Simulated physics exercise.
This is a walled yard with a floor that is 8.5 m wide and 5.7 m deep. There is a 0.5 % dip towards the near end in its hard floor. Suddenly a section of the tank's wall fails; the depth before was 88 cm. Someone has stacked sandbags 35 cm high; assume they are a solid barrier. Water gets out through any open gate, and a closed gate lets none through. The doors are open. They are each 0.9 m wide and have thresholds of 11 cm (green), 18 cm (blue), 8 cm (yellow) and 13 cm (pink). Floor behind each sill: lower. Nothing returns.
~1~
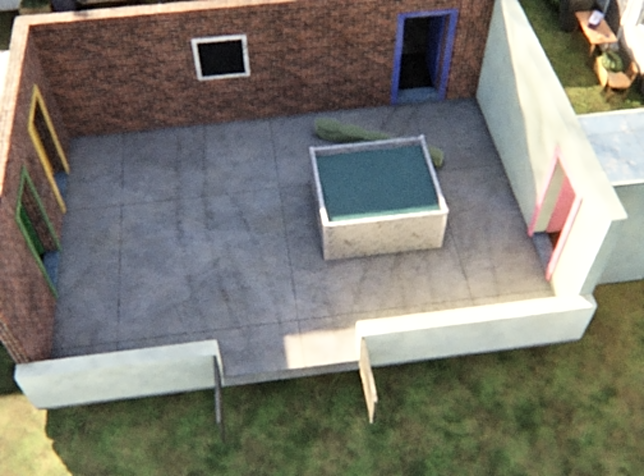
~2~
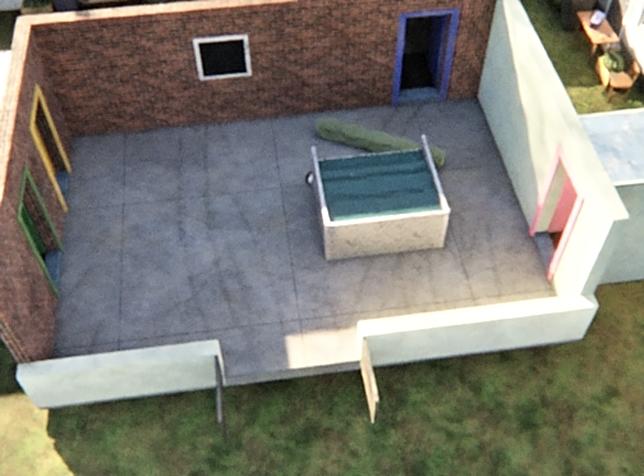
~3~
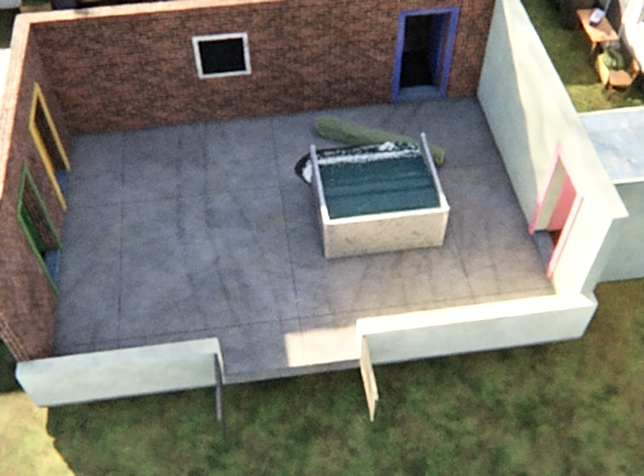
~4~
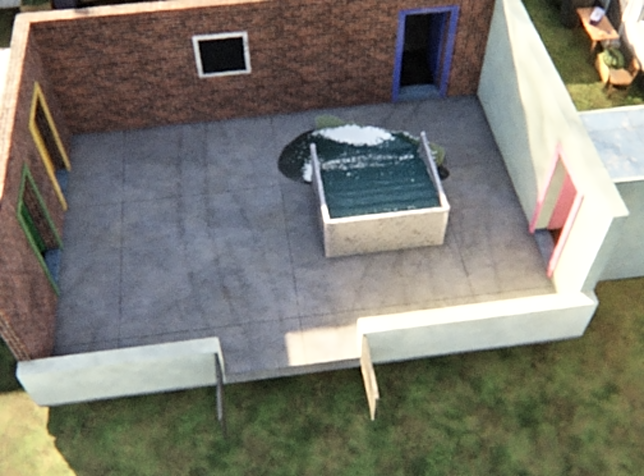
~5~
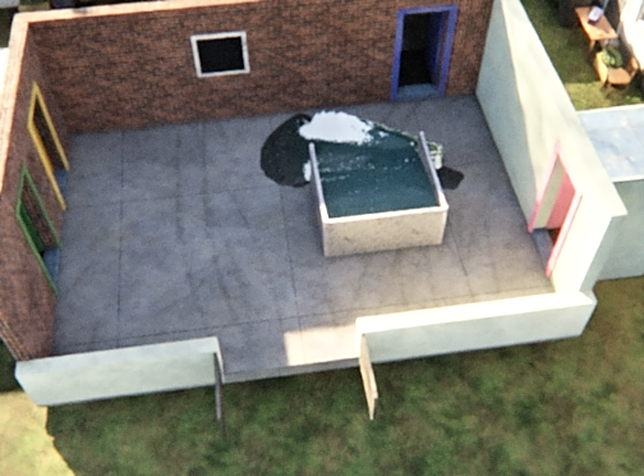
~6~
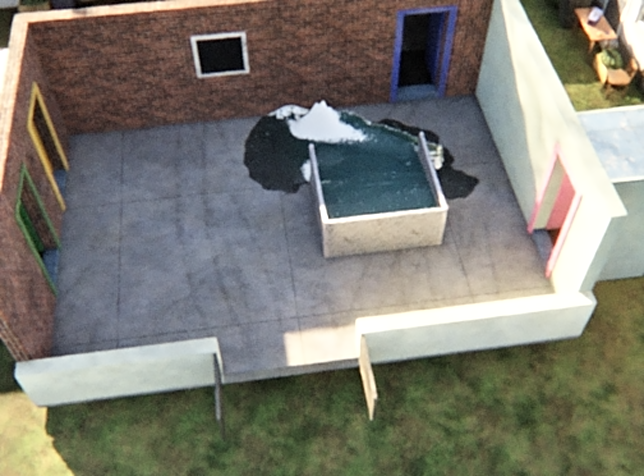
Walled yard with brick walls and coloured doorways, water bursting from the tank's far side, foaming and spreading dark across the floor.
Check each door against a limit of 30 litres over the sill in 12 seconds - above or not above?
Outcome: The green door is going to hold within the limit; the blue door is going to hold within the limit; the yellow door is going to break the limit; the pink door is going to hold within the limit.
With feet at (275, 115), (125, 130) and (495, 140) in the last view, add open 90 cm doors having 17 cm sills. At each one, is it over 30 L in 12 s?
More, less, less.
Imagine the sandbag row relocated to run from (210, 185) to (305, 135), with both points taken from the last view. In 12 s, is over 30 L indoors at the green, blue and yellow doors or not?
Checking the limit, green is fine, blue is too much, yellow is too much.
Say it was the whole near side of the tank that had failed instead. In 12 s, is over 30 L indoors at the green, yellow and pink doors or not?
Outcomes - green: Not exceeded, yellow: Not exceeded, pink: Exceeded.
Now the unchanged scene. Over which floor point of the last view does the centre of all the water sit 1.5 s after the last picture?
Its balance point sits around (314, 165).
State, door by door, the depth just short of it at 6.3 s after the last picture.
Depths: Green door 7 cm, blue door 5 cm, yellow door 15 cm, pink door 4 cm.
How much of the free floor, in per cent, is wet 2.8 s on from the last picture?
Wet share: Near 50 percent.
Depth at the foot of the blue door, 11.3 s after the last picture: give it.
About 2.5 centimetres.
Then, 0.7 s after the last picture water covers 25 % of the floor and is deepest (56 cm) near (350, 145); green door not reached, blue door 11 cm at the sill, 0 L in, yellow door not reached, pink door not reached.
Then, 1.5 s after the last picture water covers 45 % of the floor and is deepest (41 cm) near (69, 149); green door not reached, blue door 12 cm at the sill, 0 L in, yellow door 10 cm at the sill, 0 L in, pink door 4 cm at the sill, 0 L in.
Then, 2.8 s after the last picture water covers 50 % of the floor and is deepest (33 cm) near (65, 203); green door 8 cm at the sill, 0 L in, blue door 6 cm at the sill, 0 L in, yellow door 27 cm at the sill, 146 L in, pink door 3 cm at the sill, 0 L in.
Then, 6.3 s after the last picture water covers 85 % of the floor and is deepest (16 cm) near (49, 383); green door 7 cm at the sill, 0 L in, blue door 5 cm at the sill, 0 L in, yellow door 15 cm at the sill, 296 L in, pink door 4 cm at the sill, 0 L in.
Then, 11.3 s after the last picture water covers 95 % of the floor and is deepest (11 cm) near (49, 383); green door 5 cm at the sill, 0 L in, blue door 3 cm at the sill, 0 L in, yellow door 5 cm at the sill, 334 L in, pink door 9 cm at the sill, 0 L in.
